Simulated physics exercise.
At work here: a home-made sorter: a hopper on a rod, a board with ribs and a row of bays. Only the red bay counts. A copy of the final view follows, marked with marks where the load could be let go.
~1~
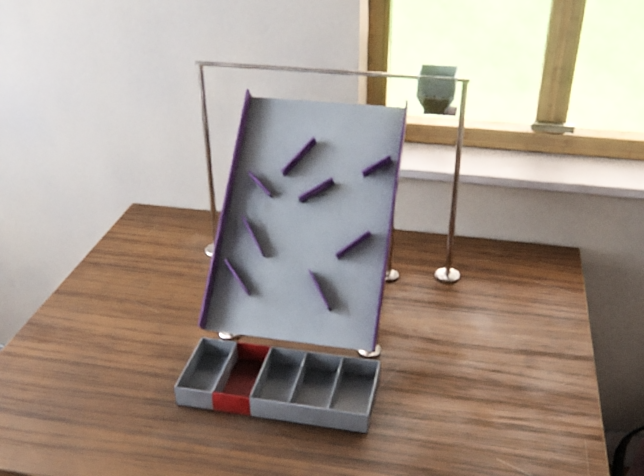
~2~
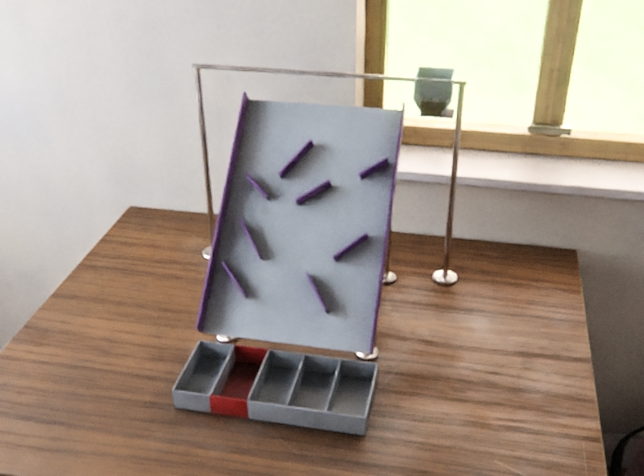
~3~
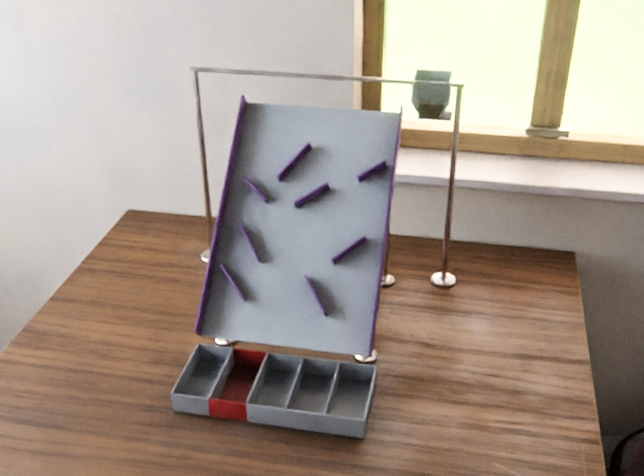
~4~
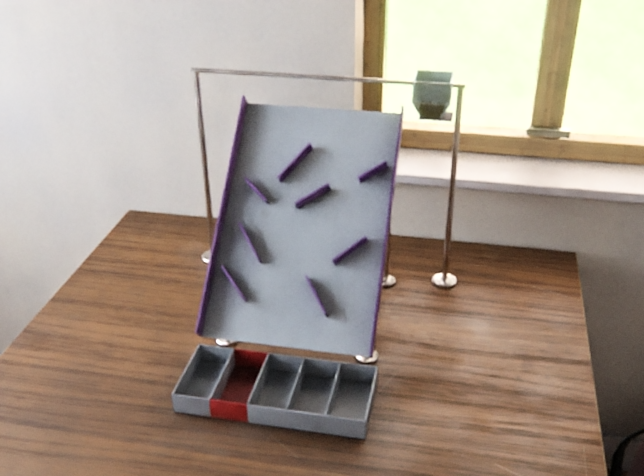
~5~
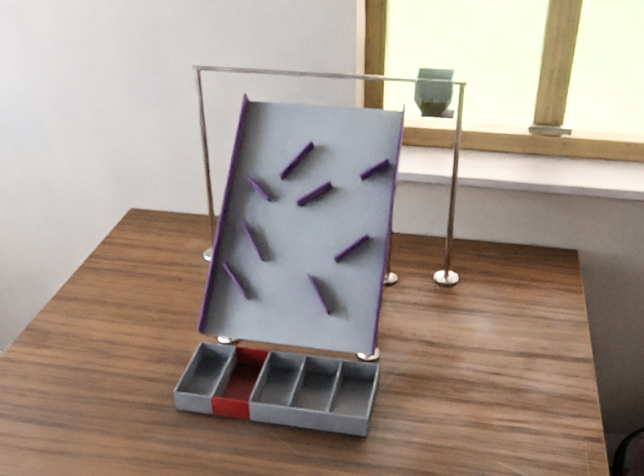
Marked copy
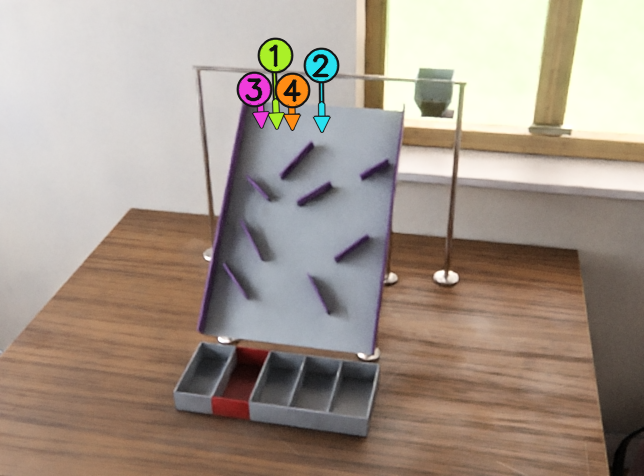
Grey tilted board with purple ribs standing above a row of bays, one red, on a wooden table, the view shifting slightly.
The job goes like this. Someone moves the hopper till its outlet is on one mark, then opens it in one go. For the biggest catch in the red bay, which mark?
It is 2.
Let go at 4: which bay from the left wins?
It is the third one.
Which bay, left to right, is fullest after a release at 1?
The third.
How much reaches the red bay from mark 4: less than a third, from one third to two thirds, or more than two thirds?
It is less than a third.
On the marked copy, mark 1 meets the board at (276, 123); mark 2 meets the board at (321, 126); mark 3 meets the board at (261, 122); mark 4 meets the board at (292, 124).
Choosing 1, just a few in the red bay, the larger part in other bays, about a tenth outside the box.
Choosing 2, roughly a third in the red bay, roughly half in other bays, about a tenth outside the box.
Choosing 3, not one piece in the red bay, almost all in other bays, about a tenth outside the box.
Choosing 4, about a tenth in the red bay, the larger part in other bays, about a tenth outside the box.
